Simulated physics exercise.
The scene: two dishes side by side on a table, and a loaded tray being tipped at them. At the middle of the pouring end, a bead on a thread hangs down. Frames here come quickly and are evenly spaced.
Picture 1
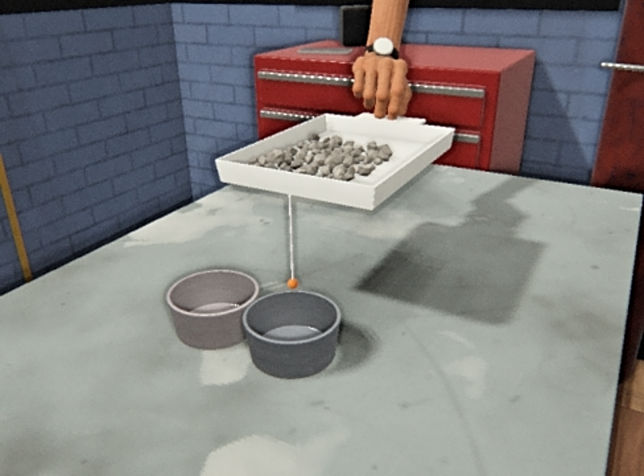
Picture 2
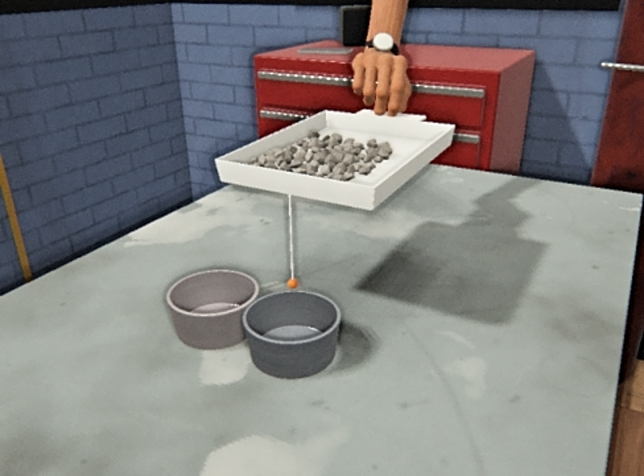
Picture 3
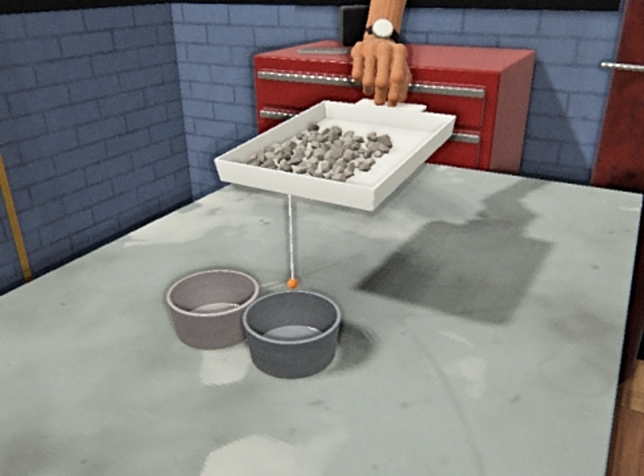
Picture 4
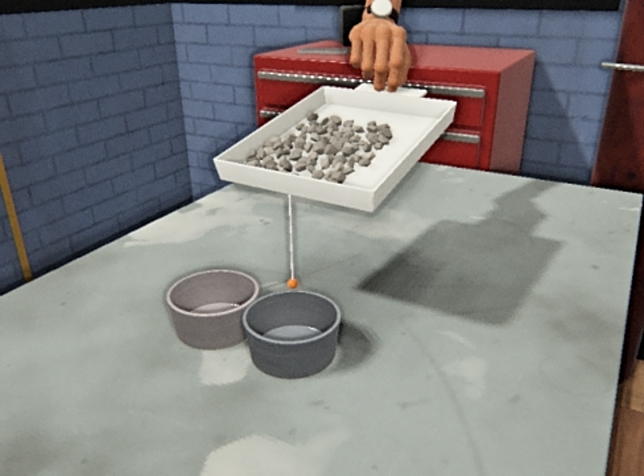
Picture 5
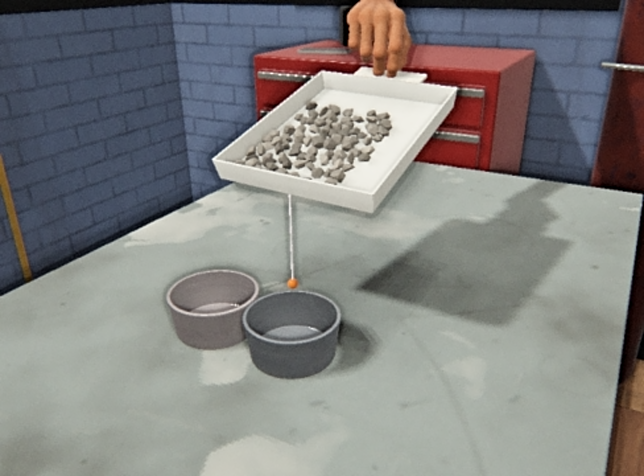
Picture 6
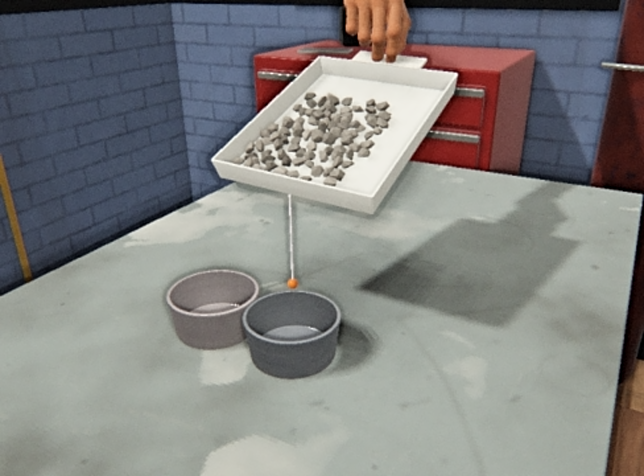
A white tray of grey gravel, held at its far edge by a hand, starts nearly level above two round dishes on a table. The hand rises, lifting the far edge so the tray slopes toward the viewer, its near right corner lowest, while the dishes stay still.
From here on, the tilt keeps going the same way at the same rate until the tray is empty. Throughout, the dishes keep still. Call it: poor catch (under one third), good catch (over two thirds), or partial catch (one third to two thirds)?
Partial catch.
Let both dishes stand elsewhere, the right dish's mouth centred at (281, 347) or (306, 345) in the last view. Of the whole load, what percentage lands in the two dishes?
Trial 1 around 50 percent, trial 2 around 80 percent.
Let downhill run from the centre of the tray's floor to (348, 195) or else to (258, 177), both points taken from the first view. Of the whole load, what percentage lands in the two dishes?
Roughly 20 % in the first case and 80 % in the second.
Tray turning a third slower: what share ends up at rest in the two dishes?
Near 50 in a hundred.
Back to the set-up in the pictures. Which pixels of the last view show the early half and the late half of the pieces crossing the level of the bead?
I'd place the first part at (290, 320) and the rest at (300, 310).
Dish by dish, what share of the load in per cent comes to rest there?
Left dish about 0 per cent, right dish about 40 per cent.
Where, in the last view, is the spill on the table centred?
Once everything settles, the pieces are centred near (291, 420).
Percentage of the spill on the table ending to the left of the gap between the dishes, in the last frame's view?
Roughly 40 in a hundred.
Just after the last frame, tray tipped steeply; almost all on the tray; about a tenth in the air.
A moment on, tray tipped past a quarter turn; roughly a third on the tray; about a tenth in the right dish; just a few in the left dish; roughly a quarter outside both; roughly a quarter in the air.
Further on, tray tipped past a quarter turn; roughly half in the right dish; just a few in the left dish; roughly half outside both.
When it is over, tray tipped past a quarter turn; roughly half in the right dish; just a few in the left dish; roughly half outside both.
